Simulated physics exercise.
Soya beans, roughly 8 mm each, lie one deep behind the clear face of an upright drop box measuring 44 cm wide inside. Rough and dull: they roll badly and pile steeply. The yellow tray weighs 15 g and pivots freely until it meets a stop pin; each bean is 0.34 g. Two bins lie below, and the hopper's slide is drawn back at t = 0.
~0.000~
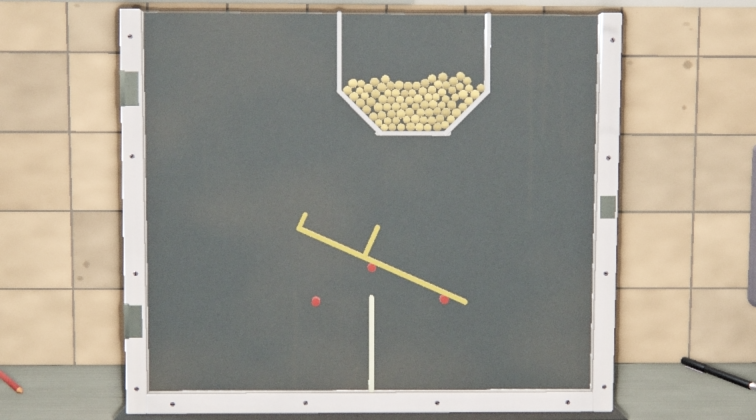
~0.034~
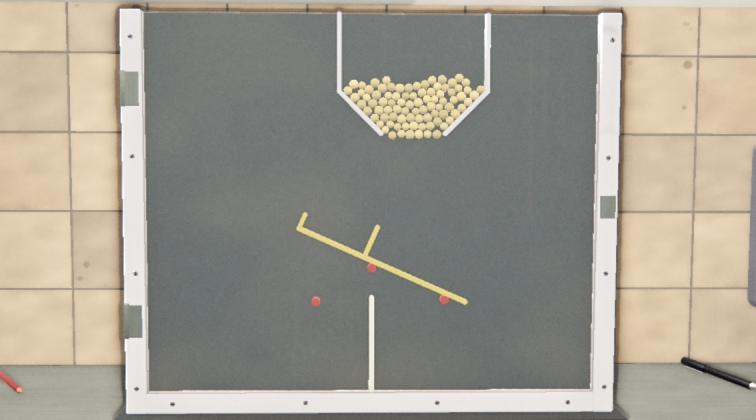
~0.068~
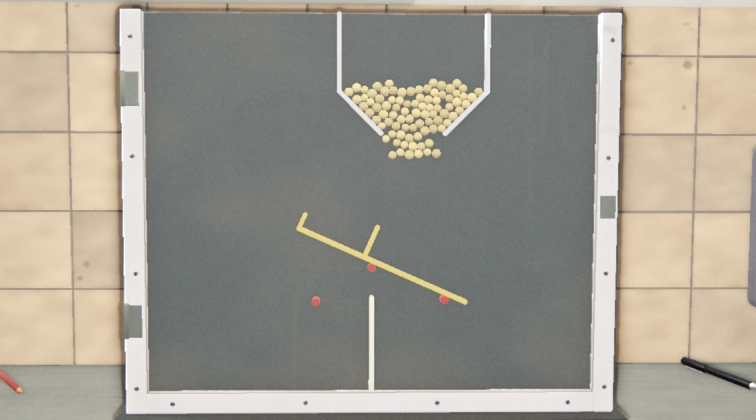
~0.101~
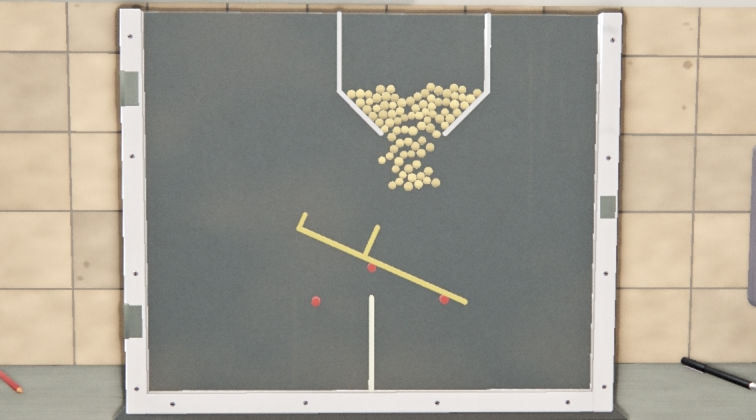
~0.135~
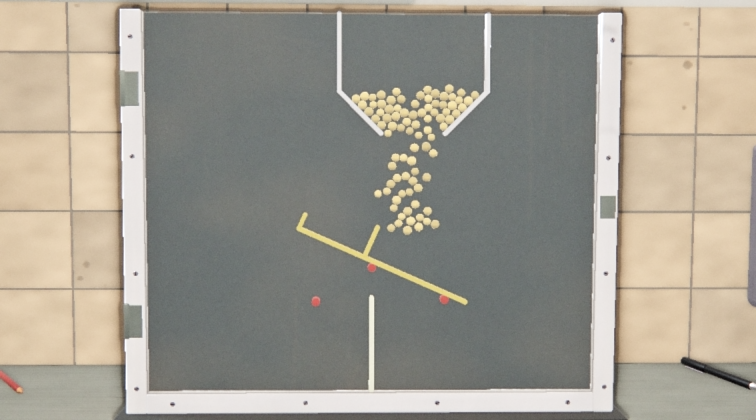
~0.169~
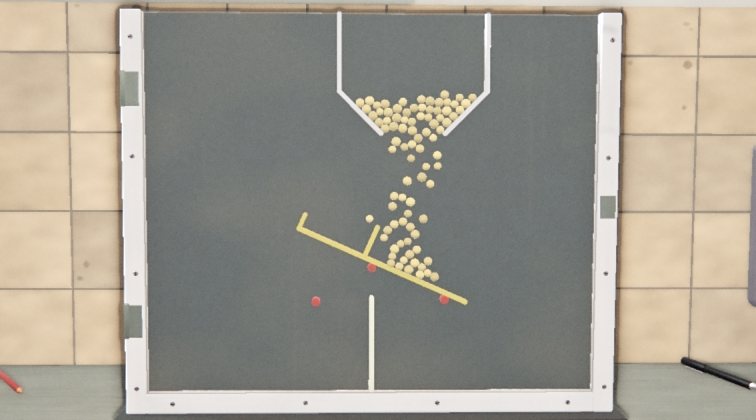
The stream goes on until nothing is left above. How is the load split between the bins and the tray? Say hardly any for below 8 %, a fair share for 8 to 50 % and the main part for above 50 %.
Left bin: Hardly any; right bin: The main part; tray: Hardly any.
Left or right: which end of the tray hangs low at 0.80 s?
The right end.
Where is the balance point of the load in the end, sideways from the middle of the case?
About 14 cm to the right.
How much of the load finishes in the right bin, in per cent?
Some 100 per cent.
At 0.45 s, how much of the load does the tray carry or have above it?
Some 45 per cent.
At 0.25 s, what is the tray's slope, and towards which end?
About 25°, right end down.
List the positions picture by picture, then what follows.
Gate shut, about 90 beans in the hopper; its mouth (381, 133) to (445, 134); tray right end down 24°; its ends (299, 229) and (465, 302), top of its upright wall (378, 227); pivot (372, 267); stops (316, 302) and (444, 299); a lip at the left end, in the first picture.
In the second picture, 6 out; leading bean (392, 135); tray right end down 24°.
In the third picture, 16 out; leading bean (393, 155); tray right end down 24°.
In the fourth picture, 27 out; leading bean (408, 186); tray right end down 24°.
In the fifth picture, 34 out; leading bean (407, 230); tray right end down 24°.
In the sixth picture, 43 out; leading bean (435, 277); tray right end down 24°; its ends (299, 229) and (465, 302), top of its upright wall (378, 227).
After 0.25 s 85 % have left the hopper; tray right end down 24°; on or over it 70 %, past it to the left 0 %, to the right 5 %.
After 0.80 s 100 % have left the hopper; tray right end down 24°; on or over it 10 %, past it to the left 0 %, to the right 90 %.
In the end, by 1.8 s, left bin 0 %, right bin 100 %, tray 0 %; tray right end down 24°.
